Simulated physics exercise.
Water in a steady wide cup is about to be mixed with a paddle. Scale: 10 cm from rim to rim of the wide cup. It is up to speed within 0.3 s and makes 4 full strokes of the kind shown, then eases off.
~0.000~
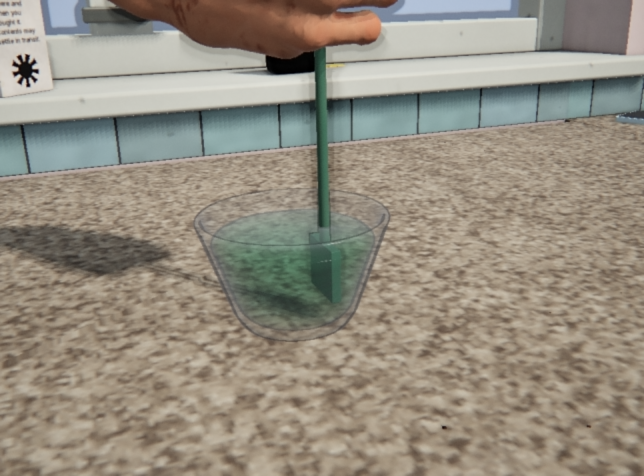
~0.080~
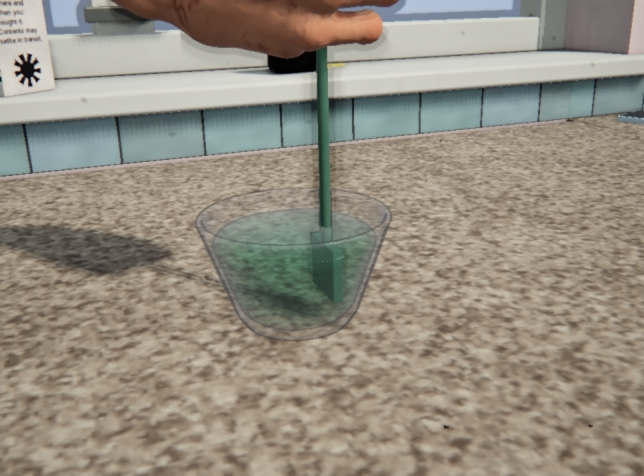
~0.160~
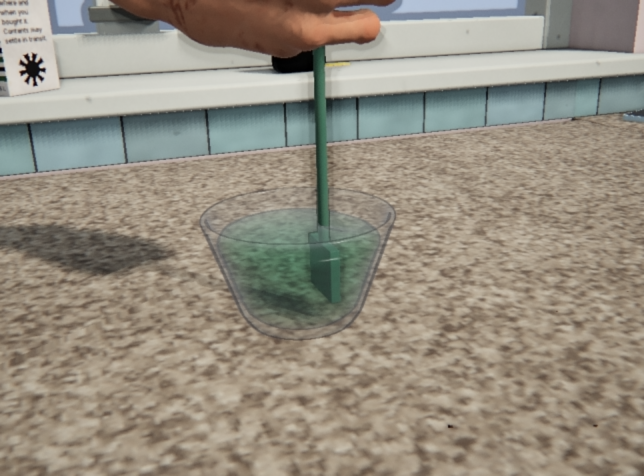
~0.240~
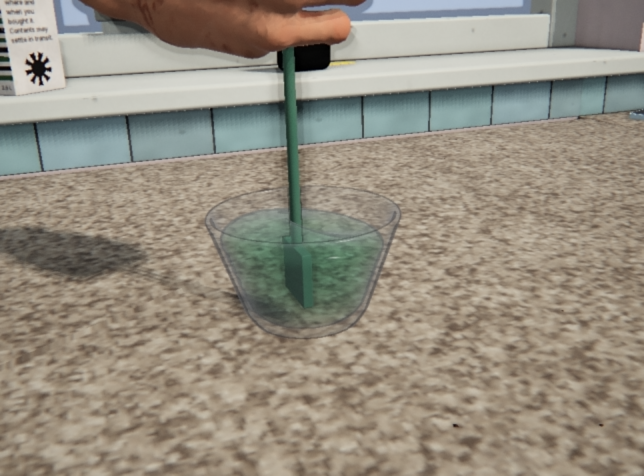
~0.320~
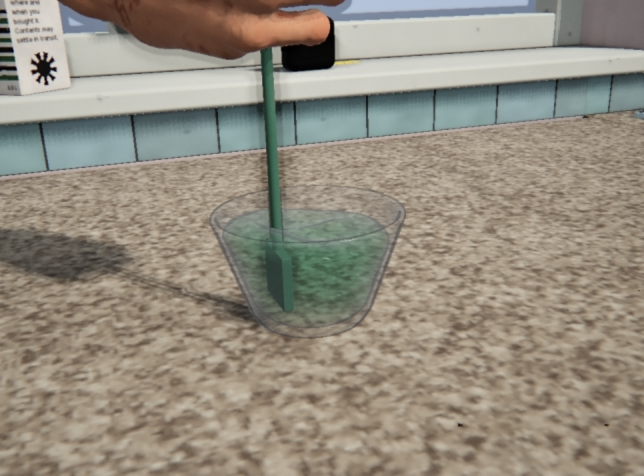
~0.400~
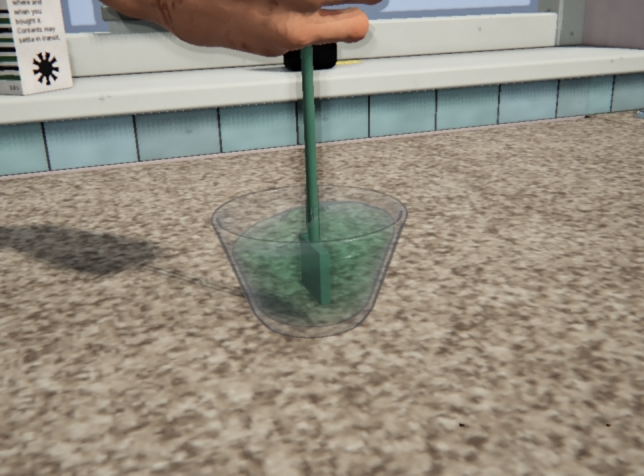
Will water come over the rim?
This wide cup loses some.
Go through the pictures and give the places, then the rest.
In the first frame, the stem is at (321, 84); surface from (210, 245) to (368, 224); the rim runs from (198, 231) to (378, 206).
In the second frame, the stem is at (322, 84); surface from (211, 245) to (370, 223).
In the third frame, the stem is at (320, 83); surface from (216, 244) to (374, 224).
In the fourth frame, the stem is at (290, 85); surface from (220, 238) to (378, 225).
In the fifth frame, the stem is at (268, 86); surface from (222, 232) to (383, 220).
In the sixth frame, the stem is at (308, 83); surface from (232, 252) to (390, 209).
After 0.71 s 2 ml is over the rim.
After 1.02 s 11 ml is over the rim.
After 1.33 s 17 ml is over the rim.
After 1.64 s 18 ml is over the rim.
In the end 19 ml is over the rim.
